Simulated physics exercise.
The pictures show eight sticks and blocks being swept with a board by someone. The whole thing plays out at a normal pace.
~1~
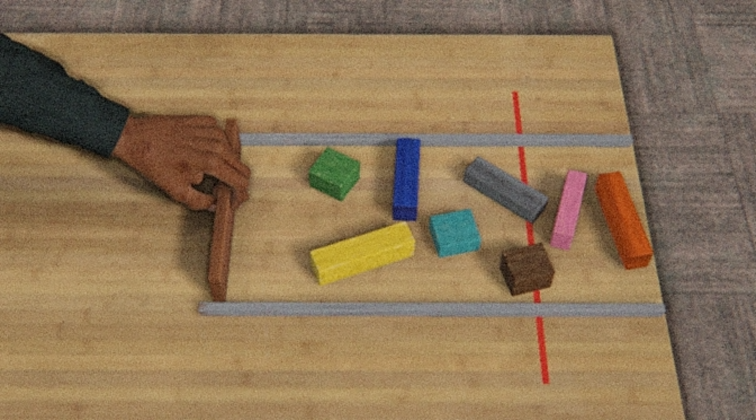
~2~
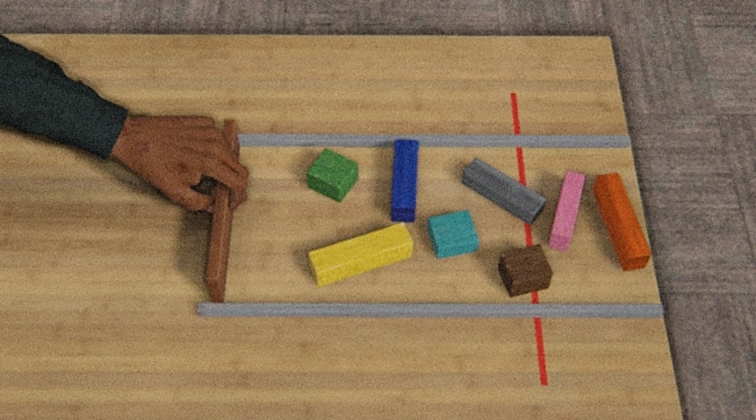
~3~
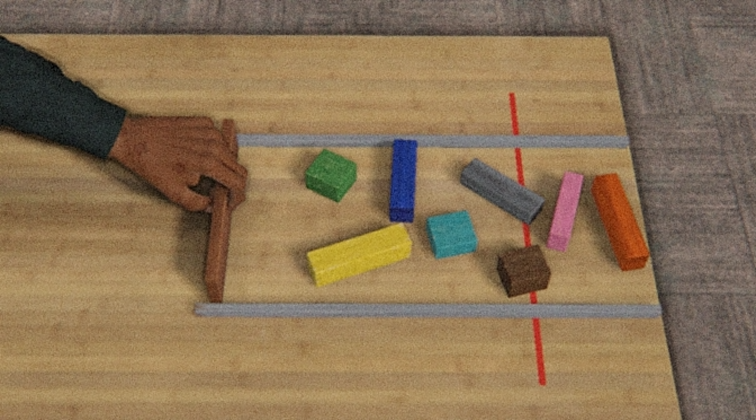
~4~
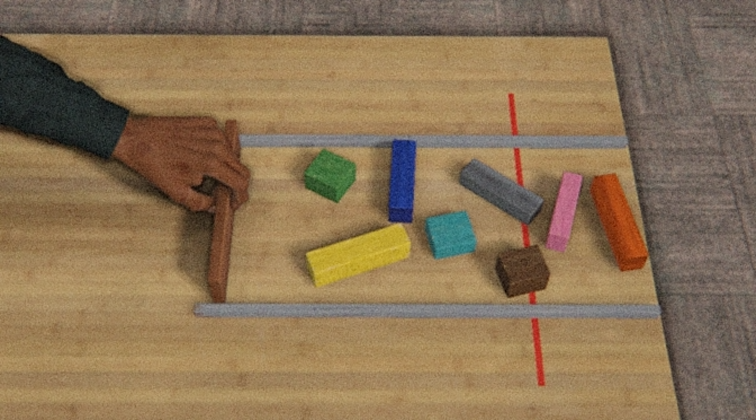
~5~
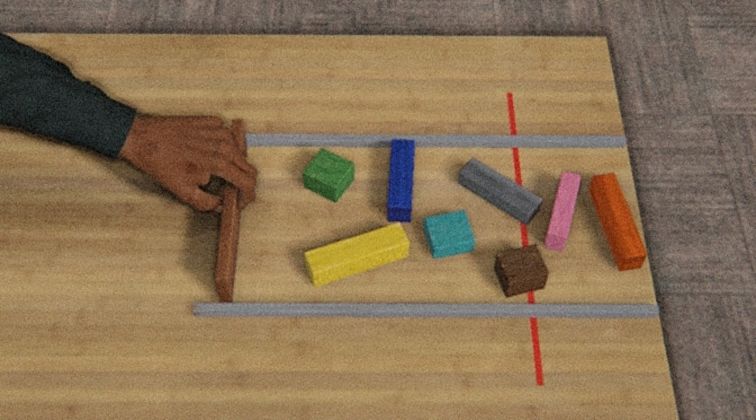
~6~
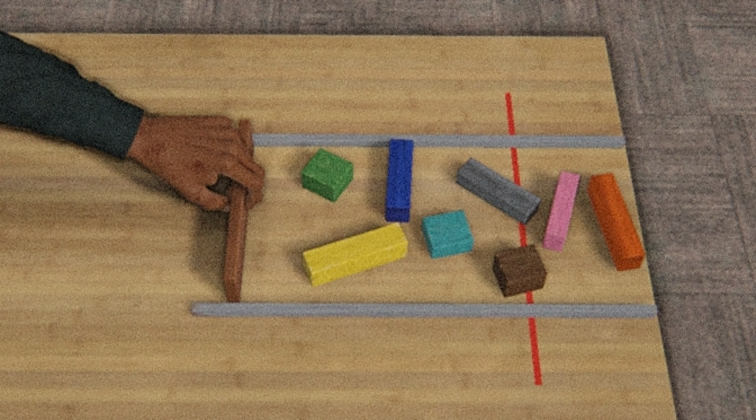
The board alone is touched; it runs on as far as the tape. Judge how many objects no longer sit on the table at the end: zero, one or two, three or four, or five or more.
Just one or two.
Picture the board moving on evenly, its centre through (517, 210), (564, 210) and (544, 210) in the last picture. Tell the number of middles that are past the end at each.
Respectively 2, 4 and 3.
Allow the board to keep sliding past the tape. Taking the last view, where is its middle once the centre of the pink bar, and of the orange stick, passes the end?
The middle is at (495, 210) when it's the pink bar, and at (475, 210) when it's the orange stick.
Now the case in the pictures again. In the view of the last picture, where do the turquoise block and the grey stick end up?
The turquoise block stops around (616, 203); the grey stick around (622, 172).
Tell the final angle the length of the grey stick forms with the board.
Roughly 80° out of line.
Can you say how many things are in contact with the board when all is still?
Contact count: 2.
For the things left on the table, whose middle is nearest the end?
The grey stick is it.
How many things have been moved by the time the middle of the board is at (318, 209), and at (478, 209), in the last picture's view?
The first number is 2, the next one 8.
A little later, none off yet; orange stick at rest near (615, 221); pink bar at rest near (561, 211); brown block at rest near (519, 271).
Next, none off yet; orange stick moving near (625, 221); pink bar shifted a little near (588, 212); brown block at rest near (519, 271).
When it is over, the number that fall off is one or two; down, pink bar and orange stick.
